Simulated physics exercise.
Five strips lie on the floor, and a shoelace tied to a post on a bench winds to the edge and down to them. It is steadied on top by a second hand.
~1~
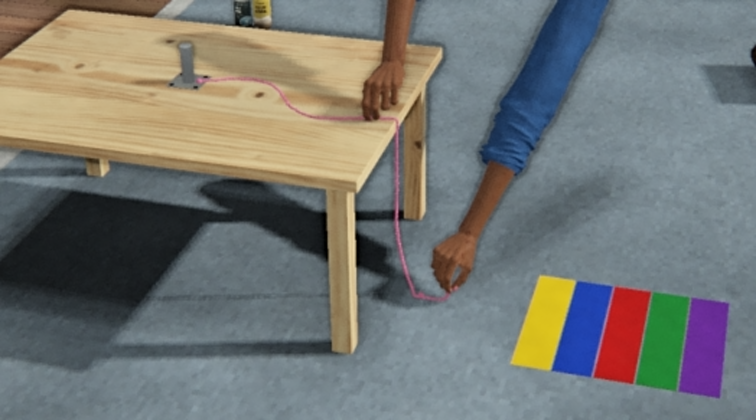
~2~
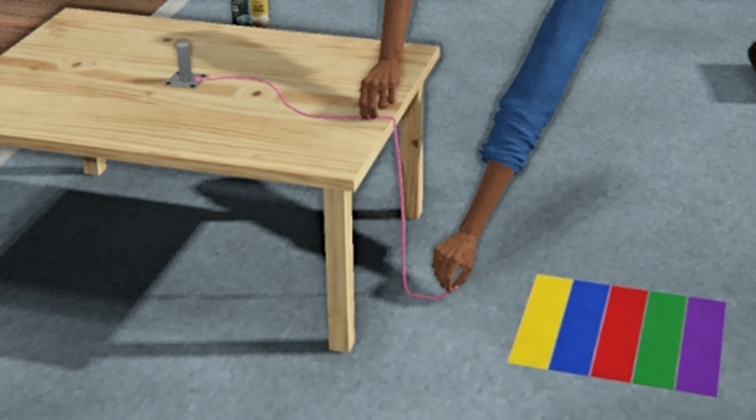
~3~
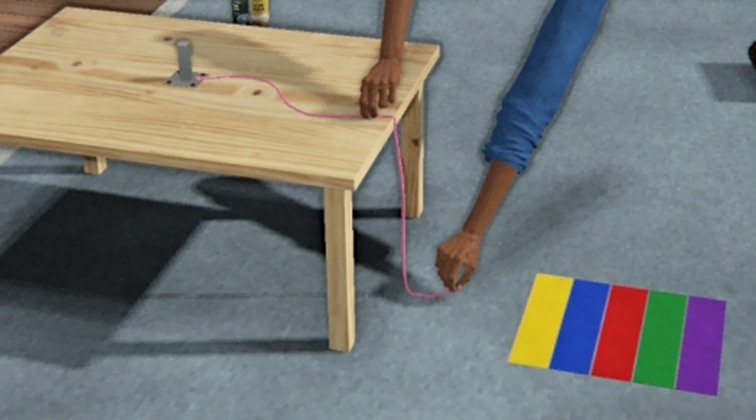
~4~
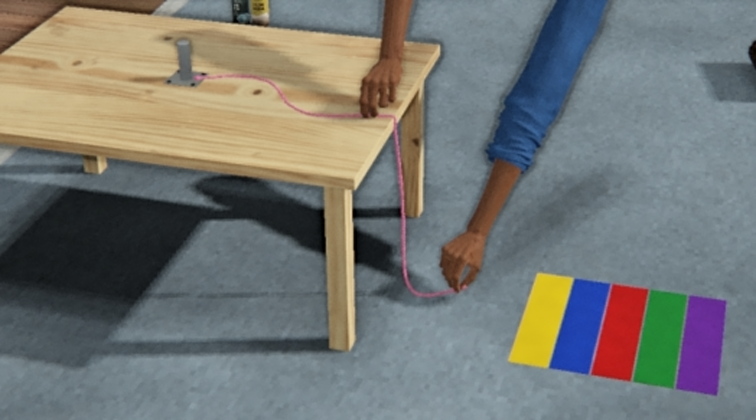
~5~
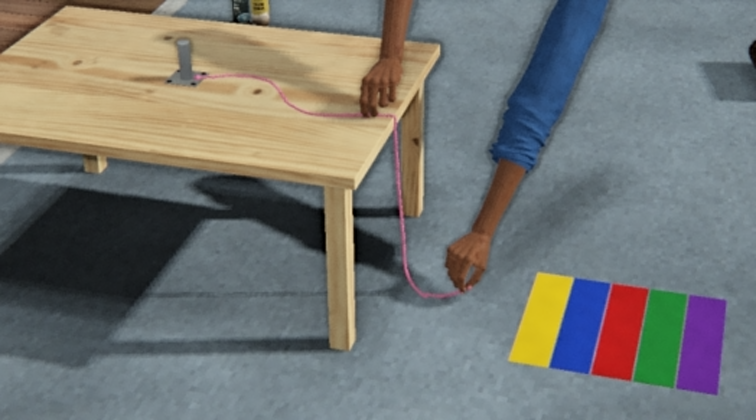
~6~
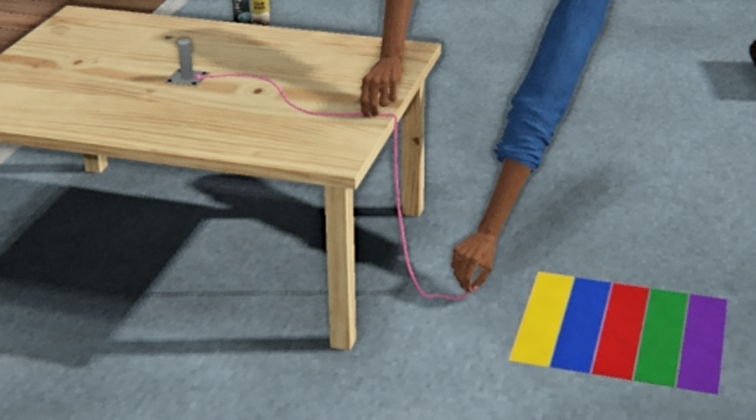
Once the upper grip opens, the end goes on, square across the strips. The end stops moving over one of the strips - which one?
The red strip.
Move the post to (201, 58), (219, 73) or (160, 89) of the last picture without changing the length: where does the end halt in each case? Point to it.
Roughly (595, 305), (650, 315) and (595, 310), try by try.
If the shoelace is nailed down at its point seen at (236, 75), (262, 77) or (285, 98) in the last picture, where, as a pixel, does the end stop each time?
Approximately (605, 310), (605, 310) and (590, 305), respectively.
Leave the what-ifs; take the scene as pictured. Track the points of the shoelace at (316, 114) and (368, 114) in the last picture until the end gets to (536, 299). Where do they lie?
They end up close to (354, 108) and (396, 124).
Soon after, end near (537, 299); over yellow.
Then, end near (587, 306); over blue.
At full stretch, end near (618, 311); over red. It gets as far as the red strip.
